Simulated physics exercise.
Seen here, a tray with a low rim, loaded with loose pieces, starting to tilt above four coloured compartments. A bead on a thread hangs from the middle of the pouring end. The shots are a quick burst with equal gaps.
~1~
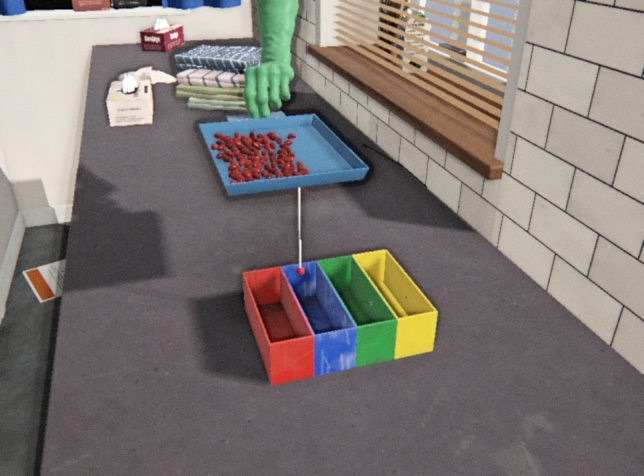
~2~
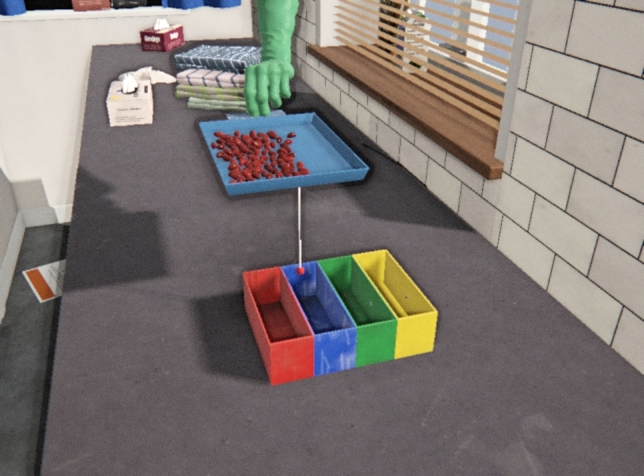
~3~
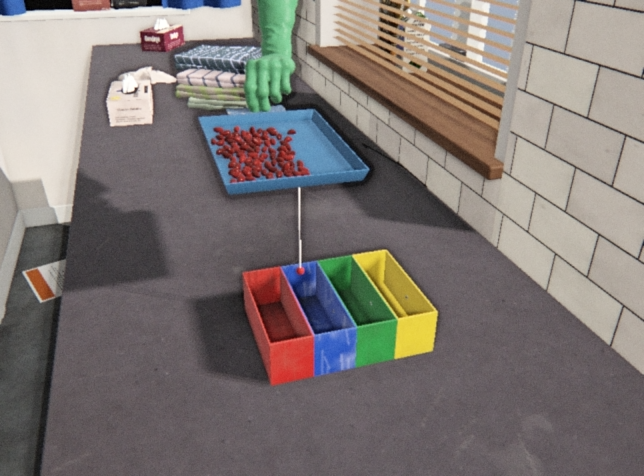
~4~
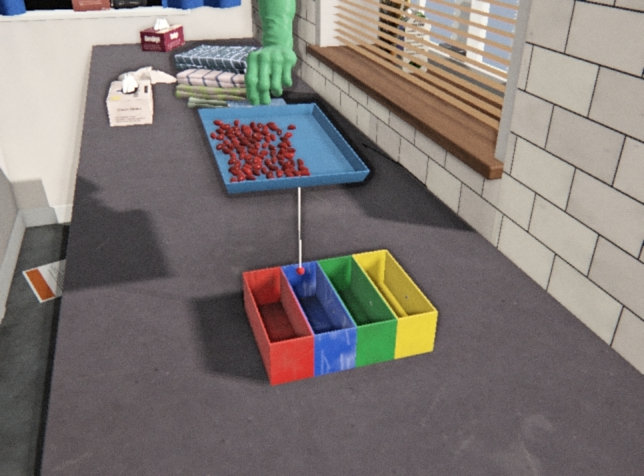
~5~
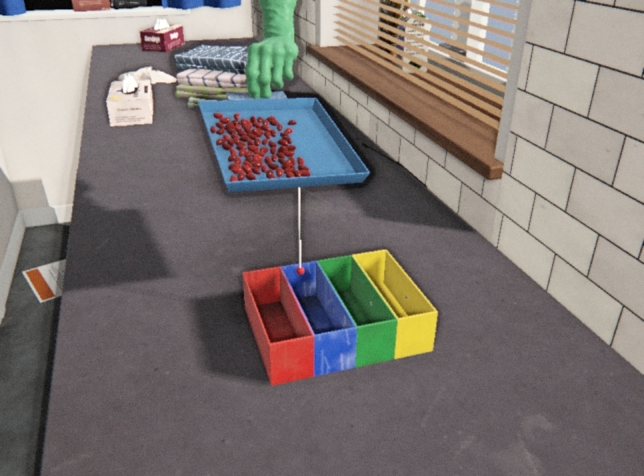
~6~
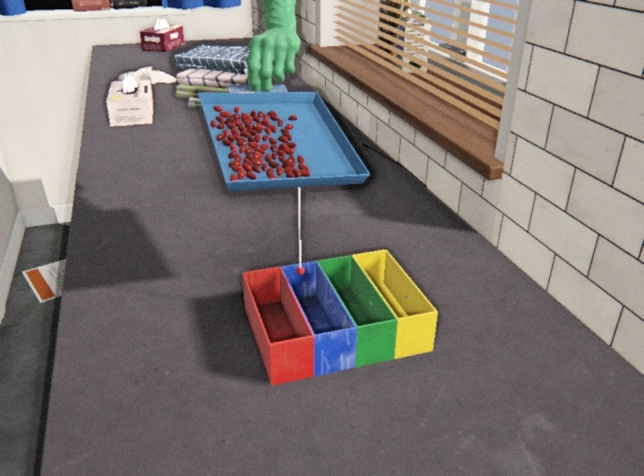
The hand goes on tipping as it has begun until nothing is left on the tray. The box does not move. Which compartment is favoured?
It favours the green compartment.
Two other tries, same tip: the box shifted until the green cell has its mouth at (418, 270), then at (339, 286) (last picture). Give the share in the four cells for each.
About 80 and 100 per cent.
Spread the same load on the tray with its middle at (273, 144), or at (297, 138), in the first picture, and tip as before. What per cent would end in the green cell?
In turn 50 and 60 in a hundred.
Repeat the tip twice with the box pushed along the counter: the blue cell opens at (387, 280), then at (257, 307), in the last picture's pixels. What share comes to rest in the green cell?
First some 0, then 10 per cent.
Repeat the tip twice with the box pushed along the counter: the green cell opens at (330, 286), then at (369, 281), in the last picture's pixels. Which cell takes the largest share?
In turn: That yellow cell; green.
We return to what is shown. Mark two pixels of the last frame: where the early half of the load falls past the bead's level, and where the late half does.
Around (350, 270) and then (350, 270).
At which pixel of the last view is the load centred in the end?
Around (361, 327).
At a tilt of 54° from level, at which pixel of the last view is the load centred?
Near (305, 159).
Shortly afterwards, tray tipped steeply; all but a few on the tray; only a few falling or outside the box.
Next, tray tipped right over; the bulk on the tray; only a few in the yellow cell; only a few in the green cell; only a few in the blue cell; a little falling or outside the box.
Some moments later, tray tipped past a quarter turn; near half in the green cell; near a quarter in the yellow cell; near a quarter in the blue cell; only a few in the red cell; only a few falling or outside the box.
In the end, tray tipped past a quarter turn; near half in the green cell; near a quarter in the yellow cell; near a quarter in the blue cell; only a few in the red cell; only a few outside the box.
